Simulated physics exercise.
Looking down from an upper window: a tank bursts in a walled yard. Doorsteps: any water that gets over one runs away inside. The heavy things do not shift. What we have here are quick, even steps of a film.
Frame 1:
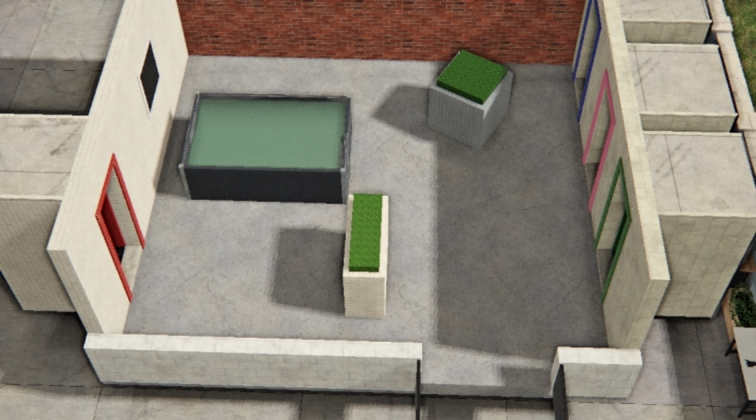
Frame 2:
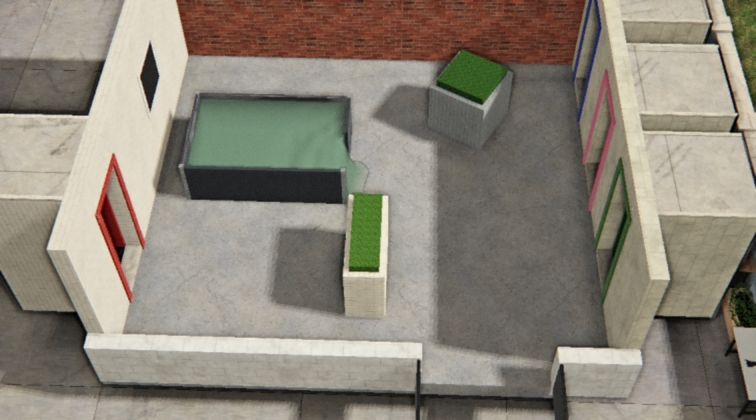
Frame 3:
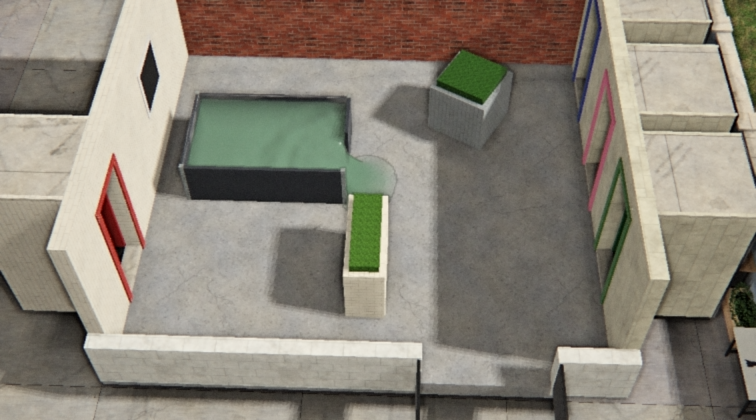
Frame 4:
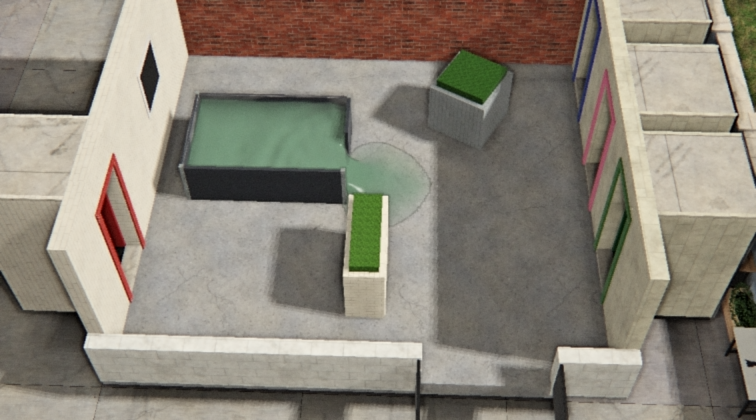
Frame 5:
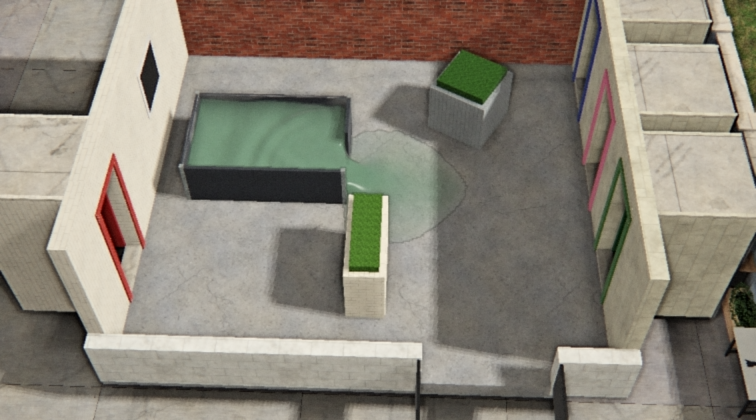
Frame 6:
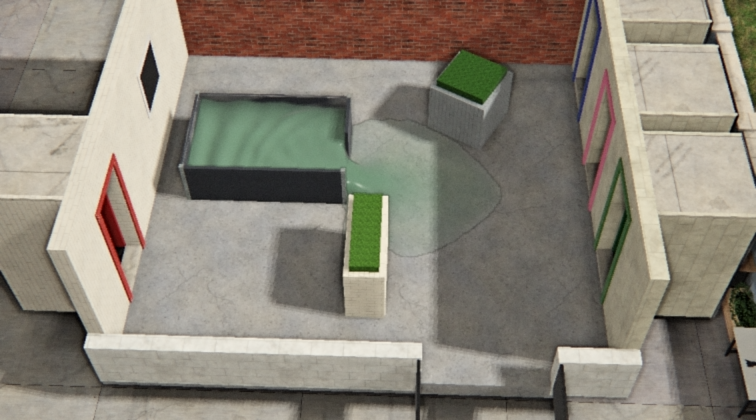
Pale green water pours from the right end of a dark, open tank in a walled yard, seen from high above by a still camera. A narrow white planter topped with green stands below the gap, a grey block with a green top sits near the red brick wall, and red, blue, pink and green outlines mark the side walls. The water ripples inside the tank and fans rightward across the grey ground in a widening, thinning sheet.
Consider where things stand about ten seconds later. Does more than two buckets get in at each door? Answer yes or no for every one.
Green door: Yes, blue door: No, red door: No, pink door: Yes.
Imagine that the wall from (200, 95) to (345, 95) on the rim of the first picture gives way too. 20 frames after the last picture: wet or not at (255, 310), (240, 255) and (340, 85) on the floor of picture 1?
Taking the points in order: Unwetted, unwetted and swamped.
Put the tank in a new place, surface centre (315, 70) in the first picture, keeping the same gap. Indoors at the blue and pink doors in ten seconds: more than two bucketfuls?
Blue door exceeds it, pink door stays within it.
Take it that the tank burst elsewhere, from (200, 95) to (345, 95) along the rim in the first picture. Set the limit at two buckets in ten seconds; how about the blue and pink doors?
In that case the blue one breaks the limit and the pink one stays within bounds.
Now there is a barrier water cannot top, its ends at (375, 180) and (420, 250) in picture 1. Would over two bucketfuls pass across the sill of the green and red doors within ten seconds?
Green: Stays within the limit; red: Stays within the limit.
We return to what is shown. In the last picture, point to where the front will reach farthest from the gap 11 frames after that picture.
The farthest wet point should be near (605, 363).
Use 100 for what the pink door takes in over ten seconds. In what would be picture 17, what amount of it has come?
About 15 per cent.
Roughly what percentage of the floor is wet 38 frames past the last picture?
It works out to about 60 in a hundred.
A moment on, water covers 30 % of the floor; the green door not reached, the blue door not reached, the red door not reached, the pink door under two buckets in.
Next, water covers 40 % of the floor; the green door under two buckets in, the blue door wet at the sill, nothing in, the red door not reached, the pink door over two buckets in.
Then, water covers 45 % of the floor; the green door over two buckets in, the blue door wet at the sill, nothing in, the red door not reached, the pink door far over two buckets in.
Later, water covers 60 % of the floor; the green door far over two buckets in, the blue door wet at the sill, nothing in, the red door not reached, the pink door far over two buckets in.
In the end, water covers 75 % of the floor; the green door far over two buckets in, the blue door wet at the sill, nothing in, the red door wet at the sill, nothing in, the pink door far over two buckets in.
